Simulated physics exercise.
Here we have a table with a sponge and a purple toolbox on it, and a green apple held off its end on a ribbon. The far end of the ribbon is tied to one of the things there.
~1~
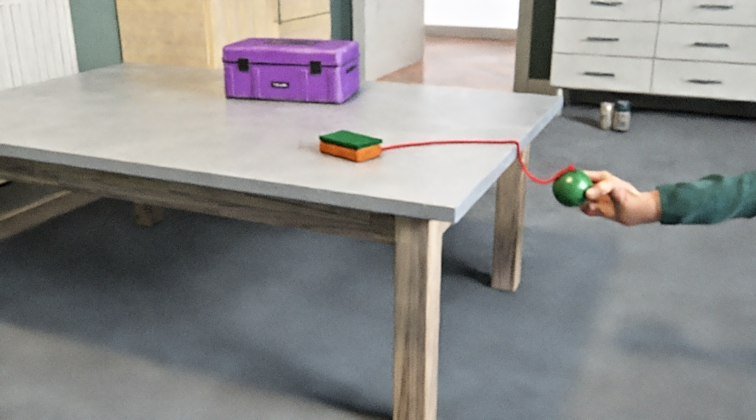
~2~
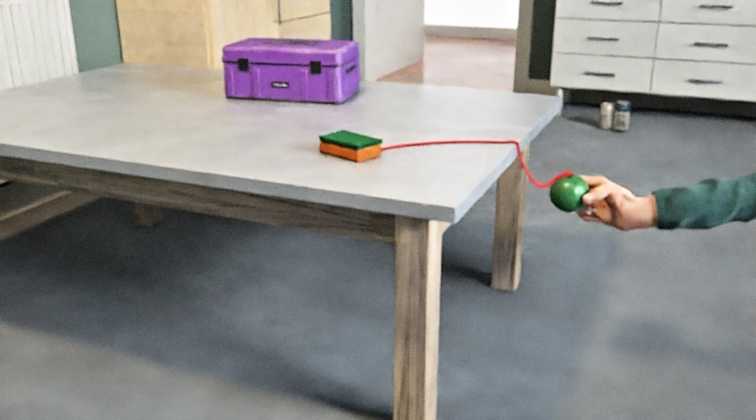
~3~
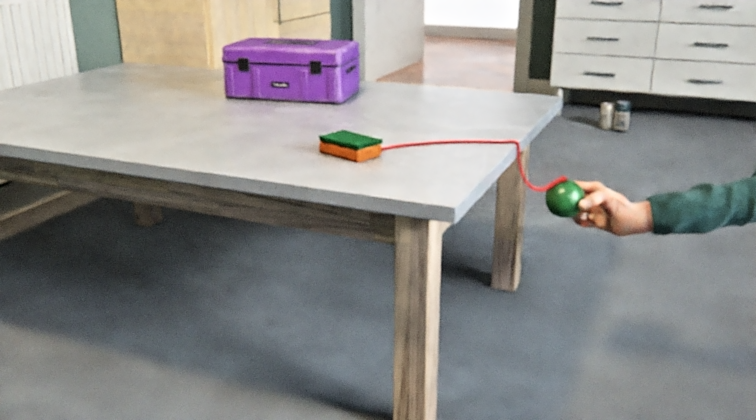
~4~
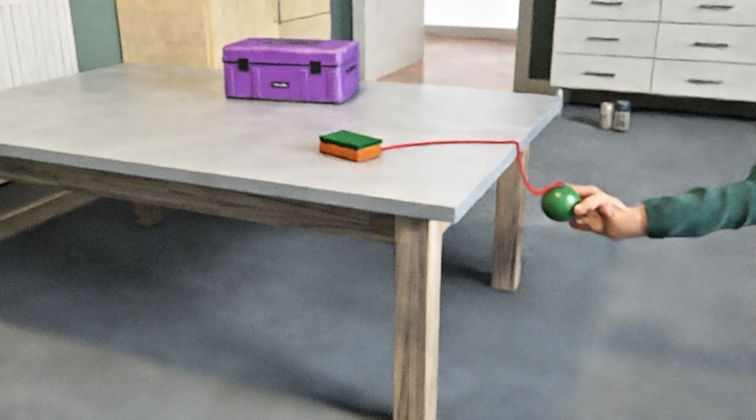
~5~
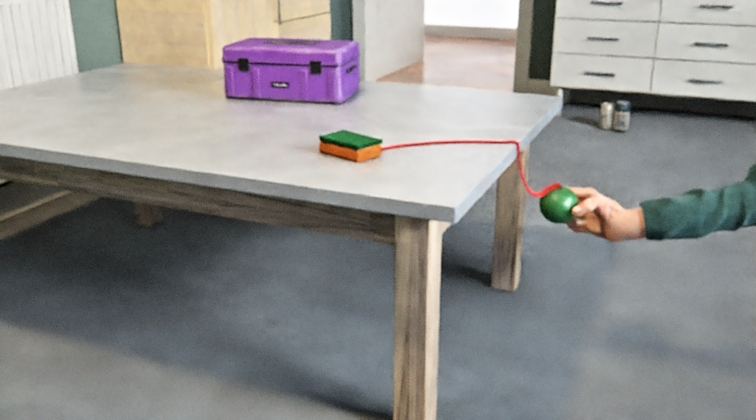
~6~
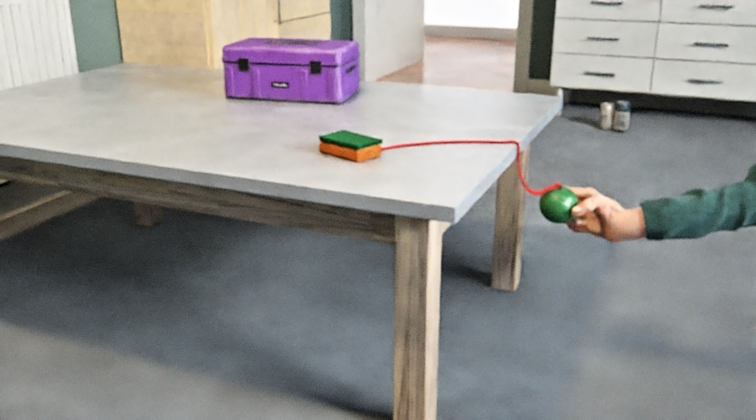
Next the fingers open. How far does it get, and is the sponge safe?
The green apple reaches the floor. The sponge gets pulled over the edge.
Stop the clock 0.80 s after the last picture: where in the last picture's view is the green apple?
Around (511, 361).
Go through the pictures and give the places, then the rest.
Green apple (572, 188); purple toolbox (291, 43); sponge (350, 137), in the first frame.
Green apple (569, 193), in the second frame.
Green apple (565, 198), in the third frame.
Green apple (561, 203); ribbon through (423, 143) (481, 141), in the fourth frame.
Green apple (558, 205); ribbon through (423, 143) (481, 141), in the fifth frame.
Green apple (558, 205); purple toolbox (291, 43); sponge (350, 137); ribbon tied to the sponge, with little slack, in the sixth frame.
Then, 0.42 s later than the last view, apple on the floor near (522, 356); toolbox as before; sponge tugged along near (537, 147).
Then, 0.80 s later than the last view, apple on the floor near (511, 361); toolbox as before; sponge down on the floor.
Finally, apple on the floor near (553, 368); toolbox as before; sponge down on the floor. The green apple lands on the floor and the sponge follows it down.
